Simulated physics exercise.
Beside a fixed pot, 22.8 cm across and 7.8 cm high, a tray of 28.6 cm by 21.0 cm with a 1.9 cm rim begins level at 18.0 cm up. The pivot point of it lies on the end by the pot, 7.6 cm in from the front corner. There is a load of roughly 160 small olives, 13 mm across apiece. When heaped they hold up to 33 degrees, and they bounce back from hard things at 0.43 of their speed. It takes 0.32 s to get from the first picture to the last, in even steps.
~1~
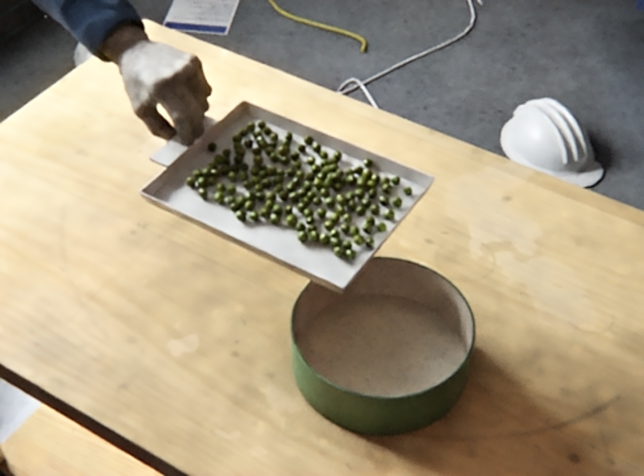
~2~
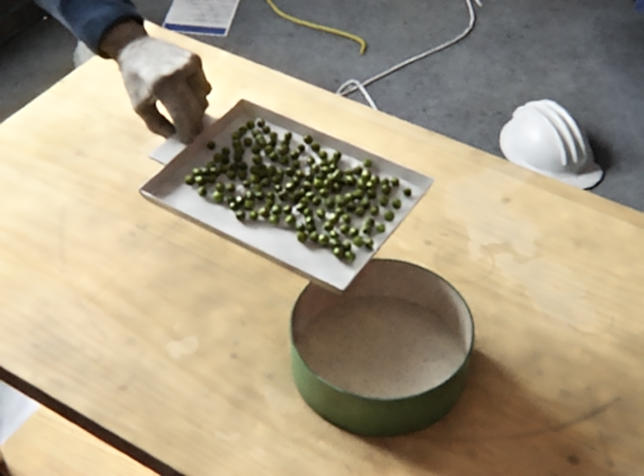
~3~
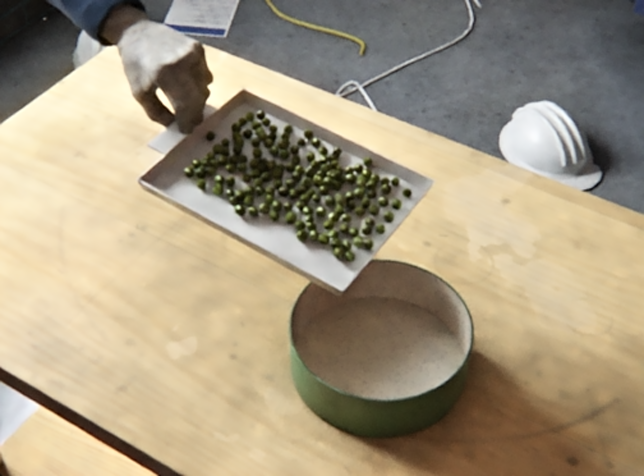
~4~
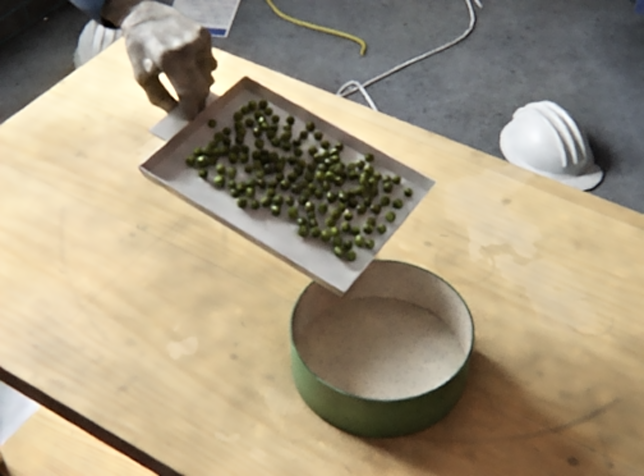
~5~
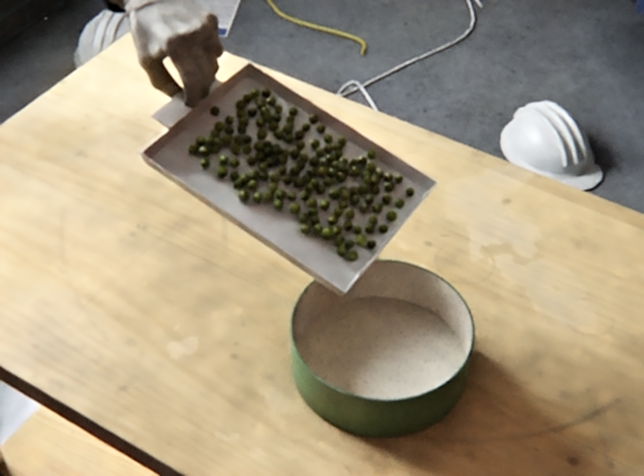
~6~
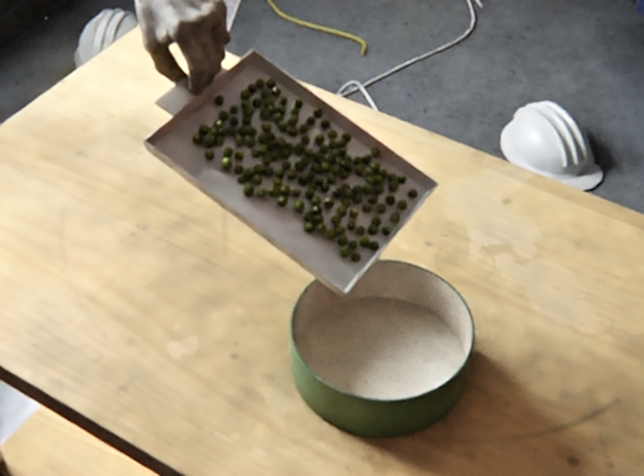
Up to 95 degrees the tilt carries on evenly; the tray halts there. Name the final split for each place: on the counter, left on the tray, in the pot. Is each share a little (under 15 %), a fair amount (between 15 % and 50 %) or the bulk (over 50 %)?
Counter: A fair amount; tray: A little; pot: The bulk.
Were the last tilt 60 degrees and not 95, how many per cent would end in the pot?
Then about 5 per cent.
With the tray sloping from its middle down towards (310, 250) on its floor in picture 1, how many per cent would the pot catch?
Roughly 90 percent of them.
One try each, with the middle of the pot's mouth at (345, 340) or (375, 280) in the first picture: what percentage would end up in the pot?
I'd say close to 50 percent for the first spot and 60 percent for the second.
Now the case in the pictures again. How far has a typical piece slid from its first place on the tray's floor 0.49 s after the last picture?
Roughly 8 cm.
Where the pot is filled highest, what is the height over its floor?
3.0 cm.
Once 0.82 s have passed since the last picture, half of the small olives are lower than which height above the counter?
The halfway mark is near 22 cm.
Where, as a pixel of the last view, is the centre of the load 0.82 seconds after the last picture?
Load centre est.: (391, 207) px.
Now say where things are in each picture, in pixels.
Tray tilt 0 degrees, front corners at (145, 191) and (342, 283); middle of the pieces at (297, 182); pot at (383, 323), in the first frame.
Tray tilt 1 degrees, front corners at (144, 188) and (341, 284); middle of the pieces at (296, 182), in the second frame.
Tray tilt 5 degrees, front corners at (143, 179) and (341, 286), lowest corner right back; middle of the pieces at (296, 177), in the third frame.
Tray tilt 10 degrees, front corners at (144, 166) and (343, 286), lowest corner right back; middle of the pieces at (298, 171), in the fourth frame.
Tray tilt 14 degrees, front corners at (147, 153) and (345, 287), lowest corner right back; middle of the pieces at (301, 165), in the fifth frame.
Tray tilt 19 degrees, front corners at (150, 141) and (346, 288), lowest corner right back; middle of the pieces at (305, 161); pot at (382, 325), in the sixth frame.
Then, 0.49 s after the last picture, tilt 55 degrees; the tray holds 100 %, the pot 0 %.
Then, 0.82 s after the last picture, tilt 79 degrees; the tray holds 95 %, the pot 5 %.
Then, 1.24 s after the last picture, tilt 95 degrees; the tray holds 5 %, the pot 65 %.
In the end, counter 25 %, tray 0 %, pot 75 %.
